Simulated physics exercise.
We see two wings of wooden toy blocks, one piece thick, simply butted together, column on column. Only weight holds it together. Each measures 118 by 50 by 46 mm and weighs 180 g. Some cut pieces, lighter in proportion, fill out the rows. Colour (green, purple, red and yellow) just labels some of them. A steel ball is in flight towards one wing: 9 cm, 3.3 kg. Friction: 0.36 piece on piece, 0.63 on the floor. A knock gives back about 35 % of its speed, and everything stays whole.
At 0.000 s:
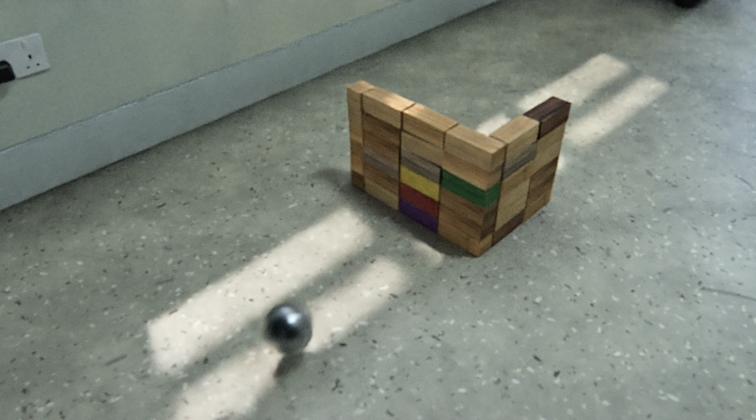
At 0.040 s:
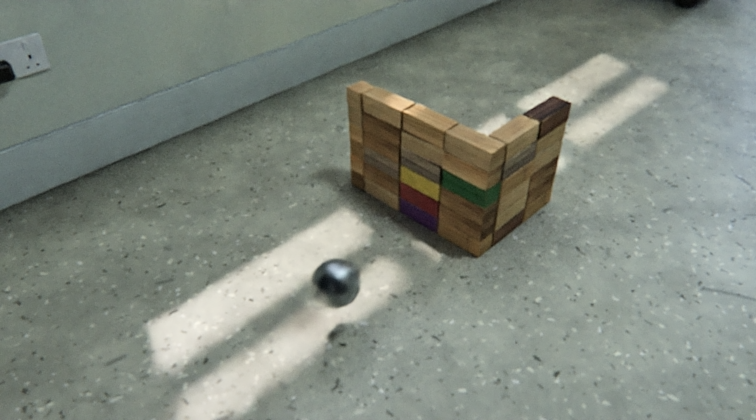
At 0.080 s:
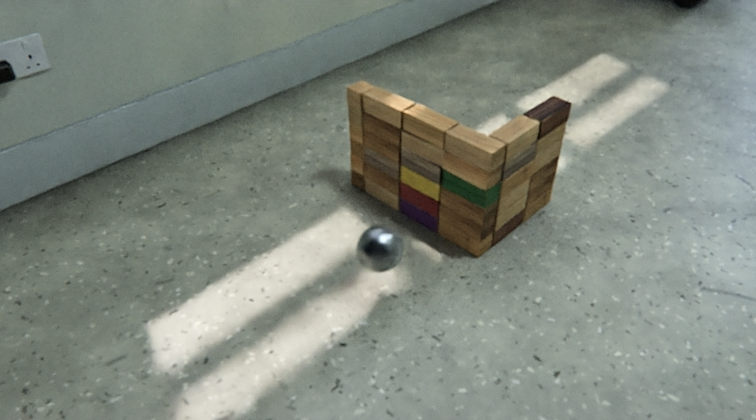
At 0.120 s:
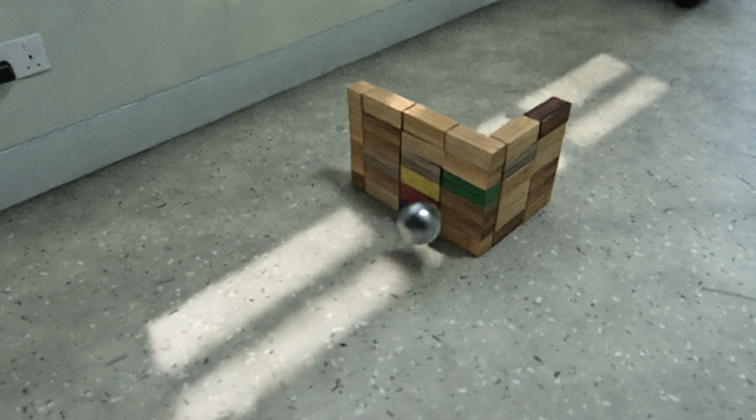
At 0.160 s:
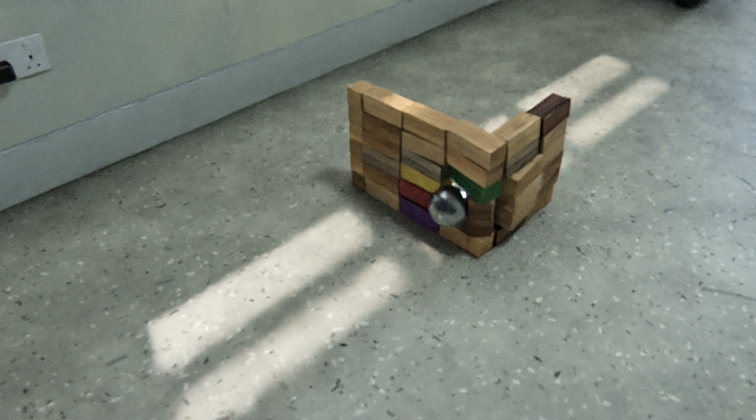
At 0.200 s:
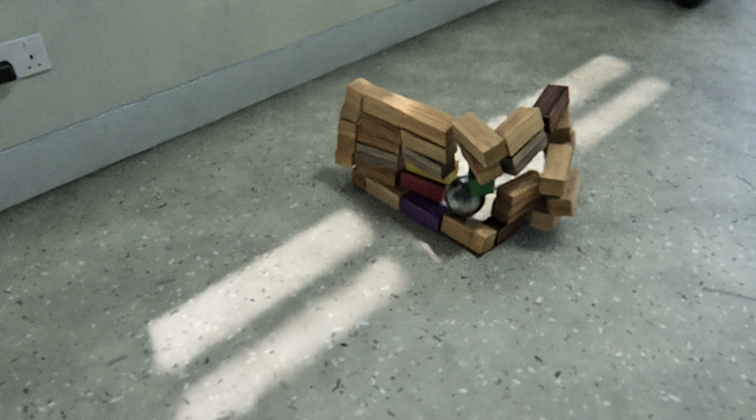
At first, a shiny steel ball moves rightward above a speckled grey floor toward an intact, two-winged wall of wooden blocks. It reaches the left wing near the corner and pushes into it, shifting the blocks around it. Gaps then open as blocks twist and lean outward on both wings.
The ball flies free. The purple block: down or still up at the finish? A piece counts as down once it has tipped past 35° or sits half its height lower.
That block remains up.
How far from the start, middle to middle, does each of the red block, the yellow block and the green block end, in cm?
Red 22, yellow 44, green 34.
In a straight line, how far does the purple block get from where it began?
About 0 cm.
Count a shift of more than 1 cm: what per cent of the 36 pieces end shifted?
90 per cent.
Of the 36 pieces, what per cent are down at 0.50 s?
At that moment 70 per cent.
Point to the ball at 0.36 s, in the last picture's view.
Near (513, 171).
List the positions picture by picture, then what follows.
In the first picture (places mark the middle of the side facing us), ball (288, 328) 41 cm from contact, 3.1 m/s; purple block (418, 215); yellow block (419, 183); green block (463, 189); nothing disturbed.
Ball (336, 284) 30 cm from contact, 3.0 m/s; purple block (418, 215), in the second picture.
Ball (380, 249) 18 cm from contact, 3.0 m/s; purple block (418, 215), in the third picture.
Ball (420, 223) 59 mm from contact, 3.0 m/s, in the fourth picture.
Ball (450, 207) after contact, 1.7 m/s; purple block (418, 215); green block (465, 183) leaning 6°; steepest lean 7°, the block at (477, 135); 21 disturbed, none down, in the fifth picture.
Ball (466, 196) after contact, 1.4 m/s; purple block (418, 215); steepest lean 23°, the block at (526, 132); 33 disturbed, none down, in the sixth picture.
After 0.26 s, ball still moving; 6 of the 36 blocks down; purple block unmoved; red block leaning 25°, 22 mm lower.
After 0.36 s, ball still moving; 25 of the 36 blocks down; purple block unmoved; yellow block on its side.
After 0.50 s, ball still moving; 25 of the 36 blocks down; purple block unmoved; red block on its side.
After 0.74 s, ball still moving; 27 of the 36 blocks down; purple block unmoved; red block upside down.
At rest (1.4 s), ball rolling away; 27 of the 36 blocks down; purple block unmoved; red block upside down; green block 14 cm lower. As the last picture would show them, middles, purple block near (425, 211), red block near (438, 161).
